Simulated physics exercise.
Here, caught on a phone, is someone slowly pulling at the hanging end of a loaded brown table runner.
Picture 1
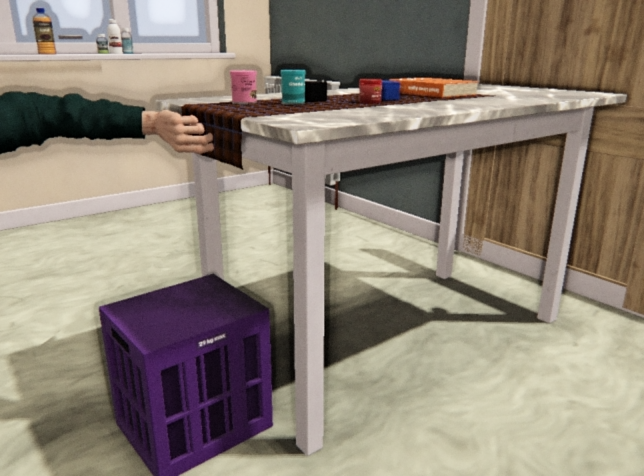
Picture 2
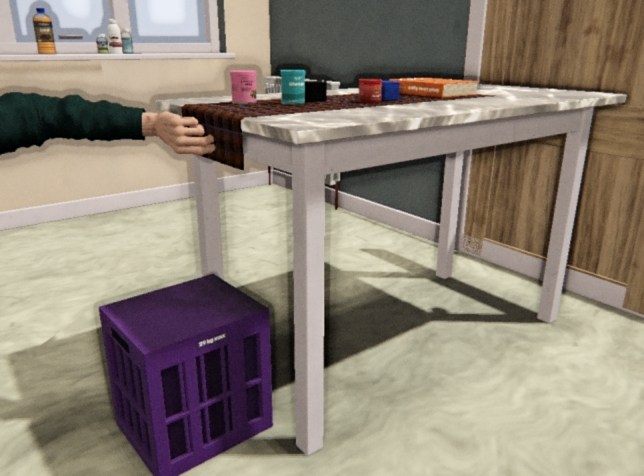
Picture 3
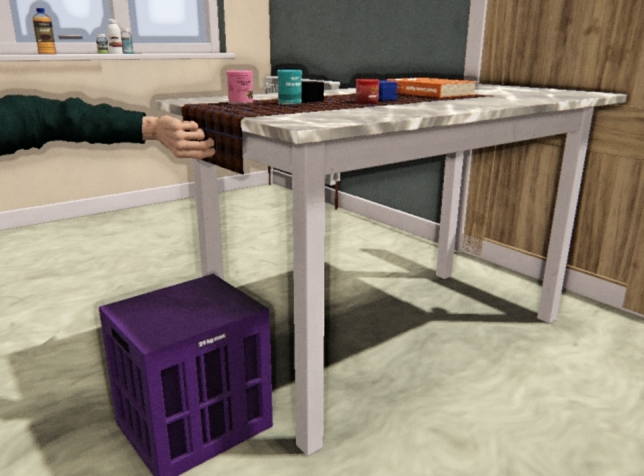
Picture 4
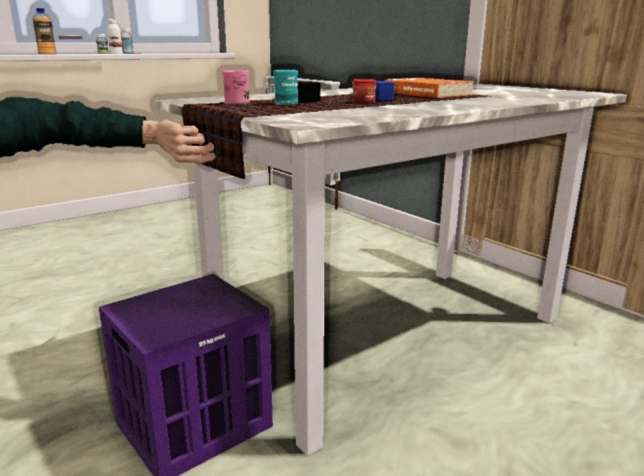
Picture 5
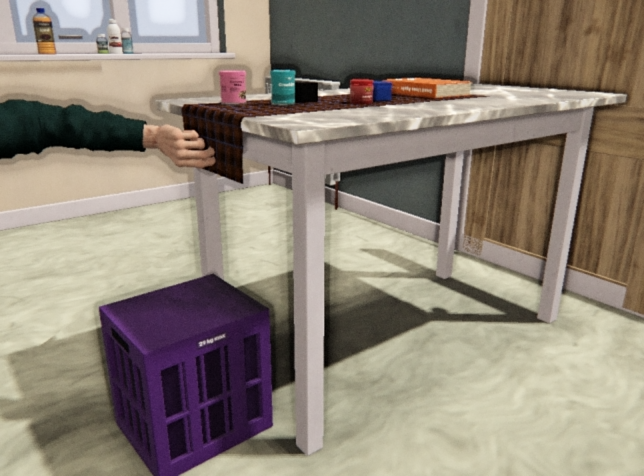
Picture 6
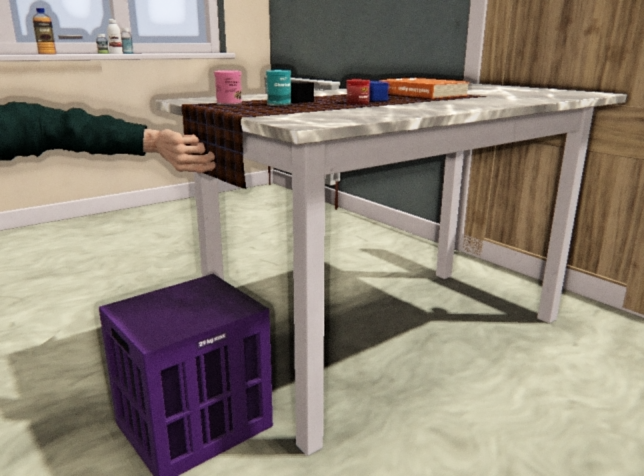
A hand slowly pulling a dark checked runner over a table's left end, the cans and small objects on it shifting slightly left.
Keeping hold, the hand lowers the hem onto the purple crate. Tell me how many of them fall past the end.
The number is three.
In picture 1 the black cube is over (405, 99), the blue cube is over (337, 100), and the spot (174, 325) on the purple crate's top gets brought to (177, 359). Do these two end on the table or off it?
As for the black cube, it stays in place; as for the blue cube, it leaves the top.
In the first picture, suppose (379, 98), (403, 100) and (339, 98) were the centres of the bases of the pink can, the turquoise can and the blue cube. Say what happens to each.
Pink can kept, turquoise can kept, blue cube kept.
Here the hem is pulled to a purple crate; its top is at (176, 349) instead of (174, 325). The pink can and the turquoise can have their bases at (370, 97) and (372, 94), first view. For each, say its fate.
Pink can: Safe; turquoise can: Safe.
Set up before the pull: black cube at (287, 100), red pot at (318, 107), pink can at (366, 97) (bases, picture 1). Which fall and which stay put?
As for the black cube, it tips off; the red pot tips off; the pink can stays where it is.
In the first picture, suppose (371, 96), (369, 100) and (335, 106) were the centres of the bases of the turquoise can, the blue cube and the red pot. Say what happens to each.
The turquoise can ends up on top still, the blue cube ends up on top still, the red pot ends up off the top.
Soon after, hem near (214, 227); pink can gone.
After that, hem near (216, 280); pink can and turquoise can gone.
In the end, hem on the crate; pink can, turquoise can and black cube gone. Over the edge go three.
